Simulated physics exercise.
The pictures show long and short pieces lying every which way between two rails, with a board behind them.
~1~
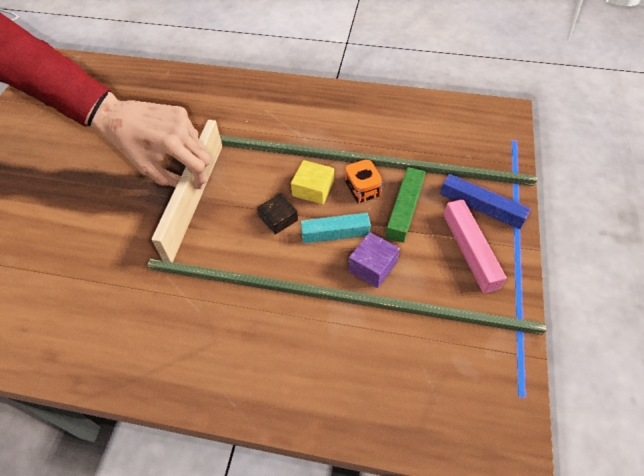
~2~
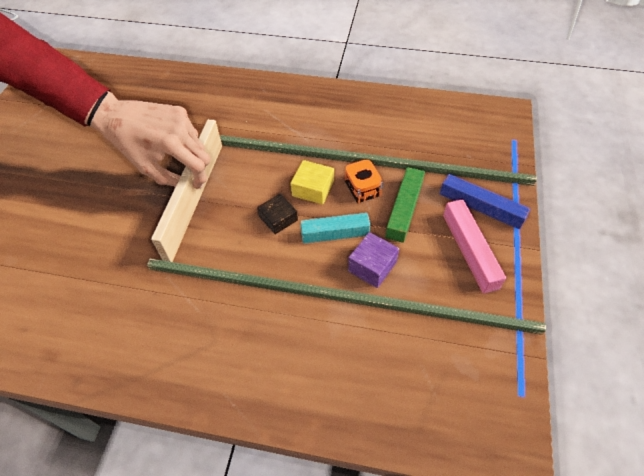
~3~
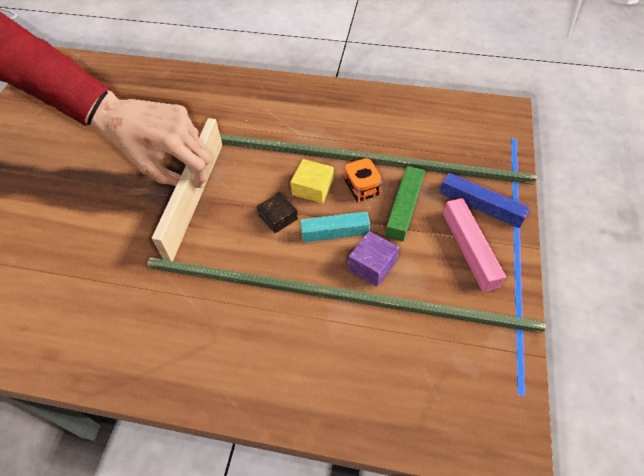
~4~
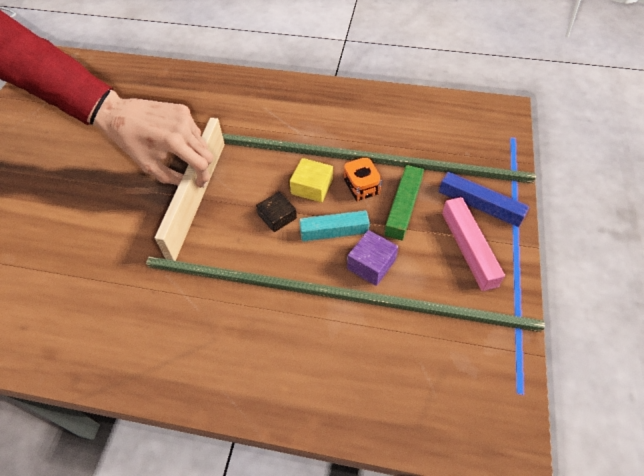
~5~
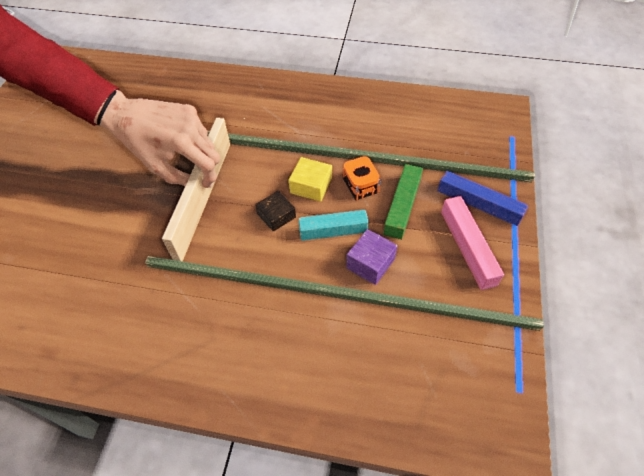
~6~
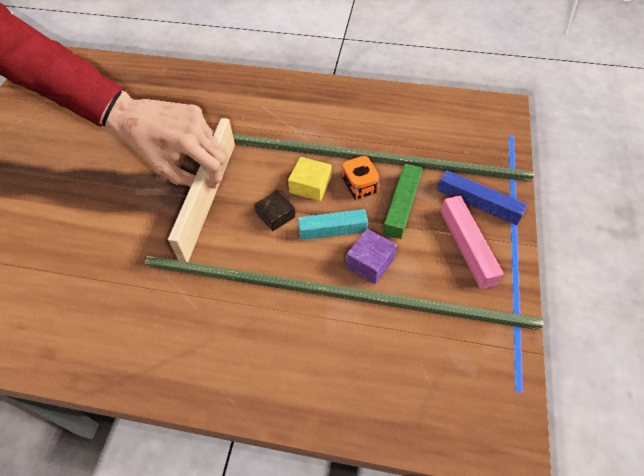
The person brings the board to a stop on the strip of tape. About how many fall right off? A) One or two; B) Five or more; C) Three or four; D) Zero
B, five or more.
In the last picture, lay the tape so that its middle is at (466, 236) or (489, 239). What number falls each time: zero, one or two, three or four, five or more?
For each in order, three to four and either three or four.
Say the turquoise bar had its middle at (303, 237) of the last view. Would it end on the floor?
Result: It comes off.
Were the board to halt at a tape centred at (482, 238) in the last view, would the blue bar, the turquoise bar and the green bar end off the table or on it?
Observed: Blue bar toppled; turquoise bar not toppled; green bar toppled.
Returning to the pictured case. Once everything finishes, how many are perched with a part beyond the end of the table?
I count 3 overhanging.
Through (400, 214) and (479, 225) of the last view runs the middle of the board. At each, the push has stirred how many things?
So far 8, and 8 at the second.
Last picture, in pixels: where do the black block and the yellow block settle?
Positions - first (539, 239), then (534, 206).
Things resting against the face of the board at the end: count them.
Number in contact with it: 3.
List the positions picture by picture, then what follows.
Blue bar (484, 201); pink stick (473, 245); green bar (406, 204); board (191, 188); tape (518, 247), in the first frame.
Pink stick (472, 245); board (191, 187), in the second frame.
Green bar (405, 203); purple block (373, 259), in the third frame.
Blue bar (482, 199); yellow block (312, 180), in the fourth frame.
Pink stick (470, 241); turquoise bar (333, 225), in the fifth frame.
Blue bar (481, 197); pink stick (470, 241); green bar (403, 200); board (205, 187); tape (515, 243), in the sixth frame.
Soon after, none off yet; blue bar at rest near (481, 197); pink stick at rest near (470, 241); green bar at rest near (403, 200).
After that, none off yet; blue bar displaced a little near (511, 203); pink stick displaced a little near (485, 242); green bar displaced about its own width near (458, 204).
And then, one off so far; blue bar on its way down near (491, 358); pink stick tilting a little near (553, 258); green bar displaced well along near (542, 210).
In the end, the number that fall off is five or more; gone, turquoise bar, orange case, green bar, pink stick and blue bar.
